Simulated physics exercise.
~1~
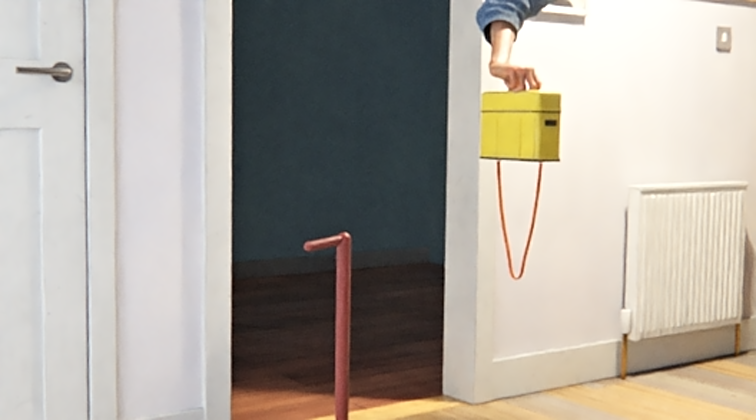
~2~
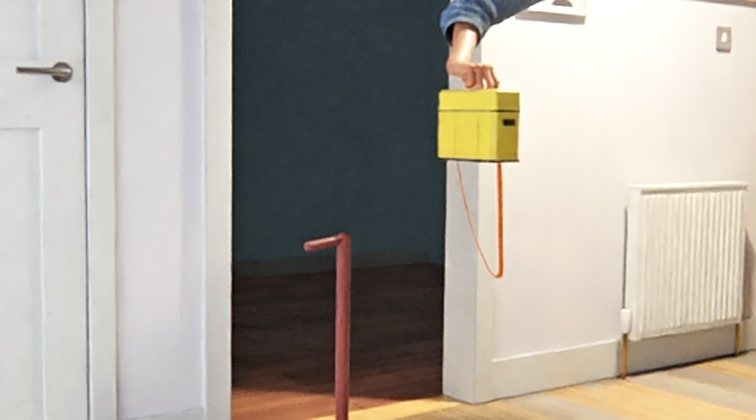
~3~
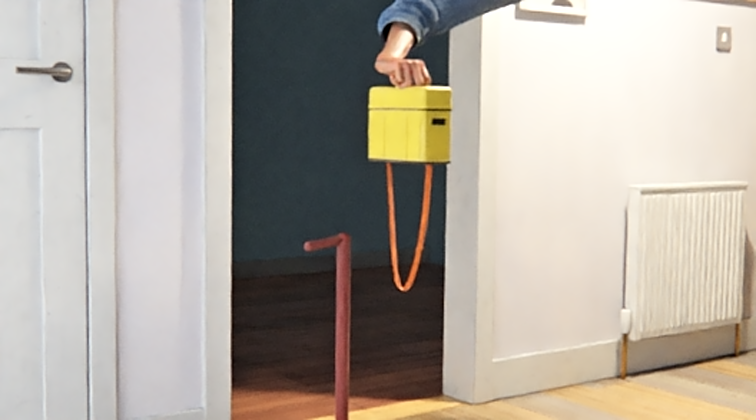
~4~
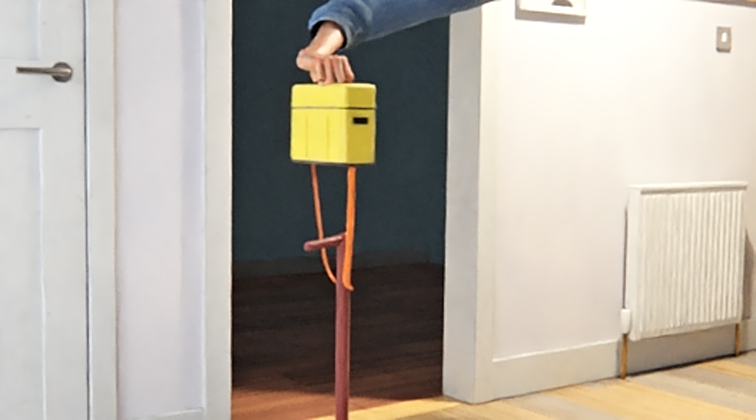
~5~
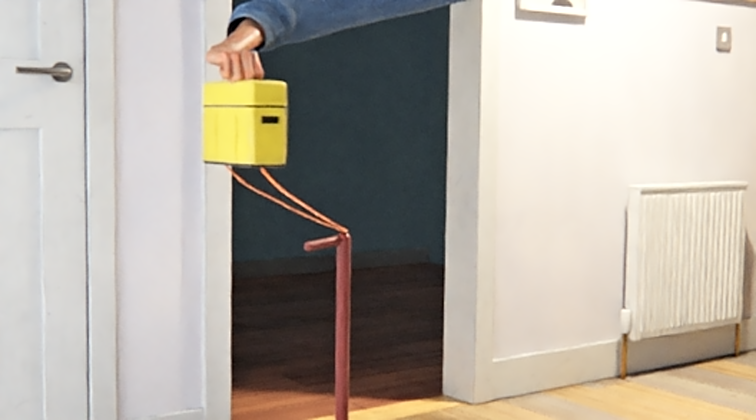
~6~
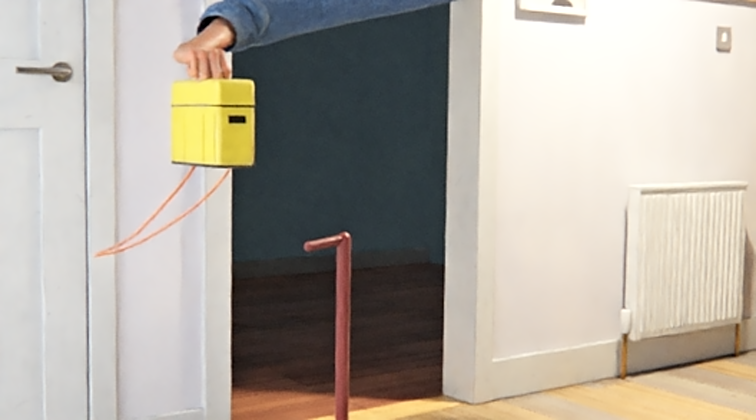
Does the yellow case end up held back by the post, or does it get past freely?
It gets past freely. The loop trails back to the top of the post for a moment, but by the end it has swung out to the left and the case is clear of the post.
